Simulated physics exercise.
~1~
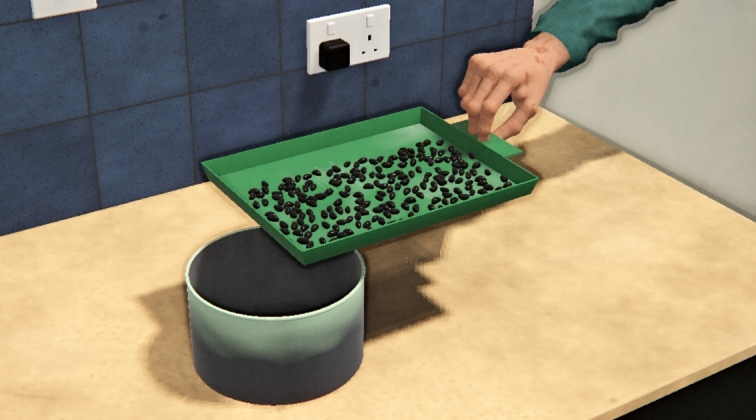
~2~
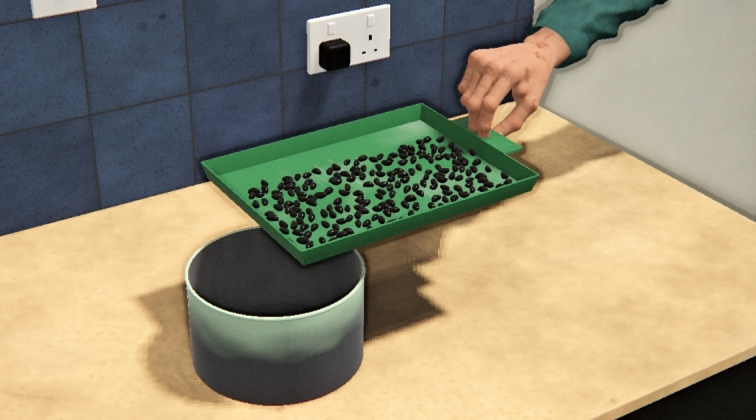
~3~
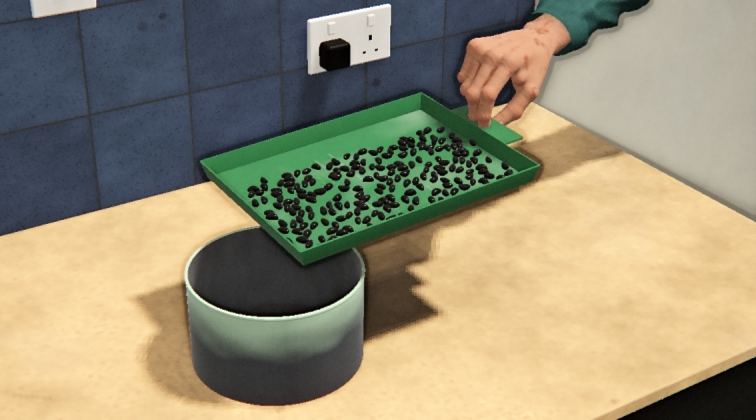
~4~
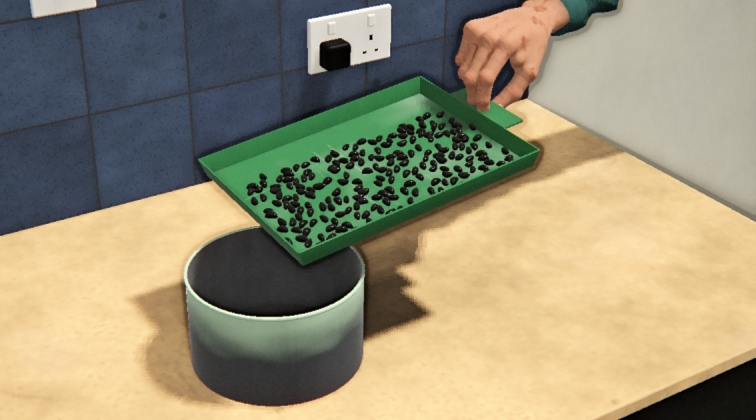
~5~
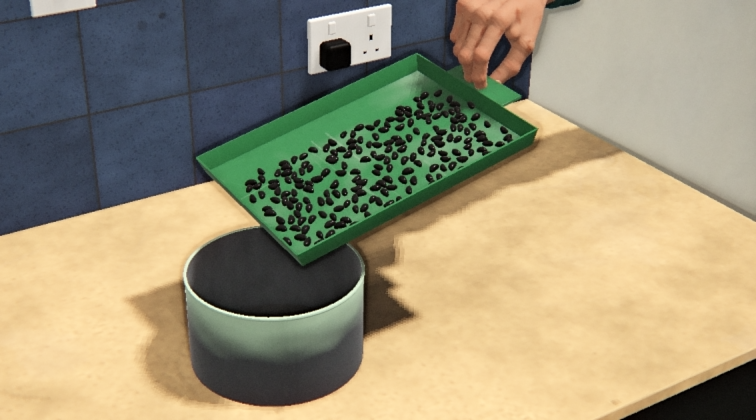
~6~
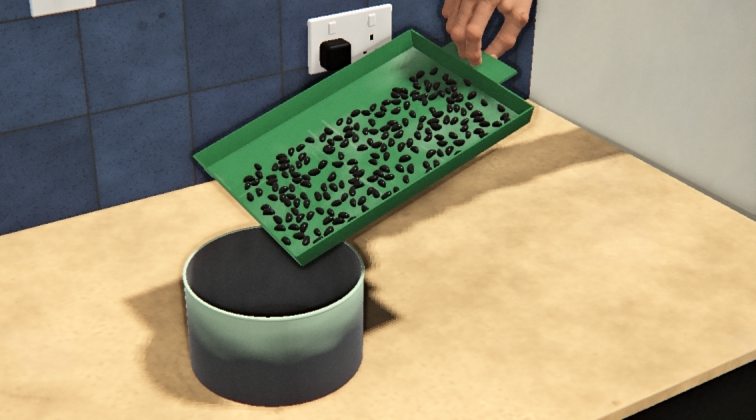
A hand held a green tray of black beans by its handle above a round pot on a counter, then raised the right end steadily, tilting the tray down toward the left.
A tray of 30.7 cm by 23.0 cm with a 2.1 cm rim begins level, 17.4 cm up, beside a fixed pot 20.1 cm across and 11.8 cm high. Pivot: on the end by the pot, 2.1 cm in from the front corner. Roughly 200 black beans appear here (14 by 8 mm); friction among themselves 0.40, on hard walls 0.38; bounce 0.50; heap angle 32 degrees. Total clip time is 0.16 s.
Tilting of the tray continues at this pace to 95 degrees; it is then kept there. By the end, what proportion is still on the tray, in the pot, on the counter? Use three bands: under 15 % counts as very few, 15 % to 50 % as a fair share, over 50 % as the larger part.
Tray: Very few; pot: A fair share; counter: The larger part.
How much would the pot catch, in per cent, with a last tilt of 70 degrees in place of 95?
I'd say close to 20 percent.
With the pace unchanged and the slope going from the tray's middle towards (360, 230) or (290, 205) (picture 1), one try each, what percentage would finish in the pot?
About 0 per cent on the first try and 60 per cent on the second.
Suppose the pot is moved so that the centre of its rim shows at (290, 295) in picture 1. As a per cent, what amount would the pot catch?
Share in pot at that spot: Some 55 in a hundred.
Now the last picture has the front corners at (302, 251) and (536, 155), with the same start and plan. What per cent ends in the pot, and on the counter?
You'd end with pot at 0 and counter at 100.
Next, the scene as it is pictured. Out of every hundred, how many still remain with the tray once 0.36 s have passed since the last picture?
It works out to near 95 per cent of the load.
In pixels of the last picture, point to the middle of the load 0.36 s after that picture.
Look about (256, 217) in the last view.
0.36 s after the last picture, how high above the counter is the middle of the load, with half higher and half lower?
About 20 cm.
Then, 0.22 s after the last picture, tilt 58 degrees; the tray holds 100 %, the pot 0 %.
Then, 0.36 s after the last picture, tilt 84 degrees; the tray holds 95 %, the pot 0 %.
Then, 0.63 s after the last picture, tilt 95 degrees; the tray holds 0 %, the pot 30 %.
In the end, tray 0 %, pot 30 %, counter 70 %.
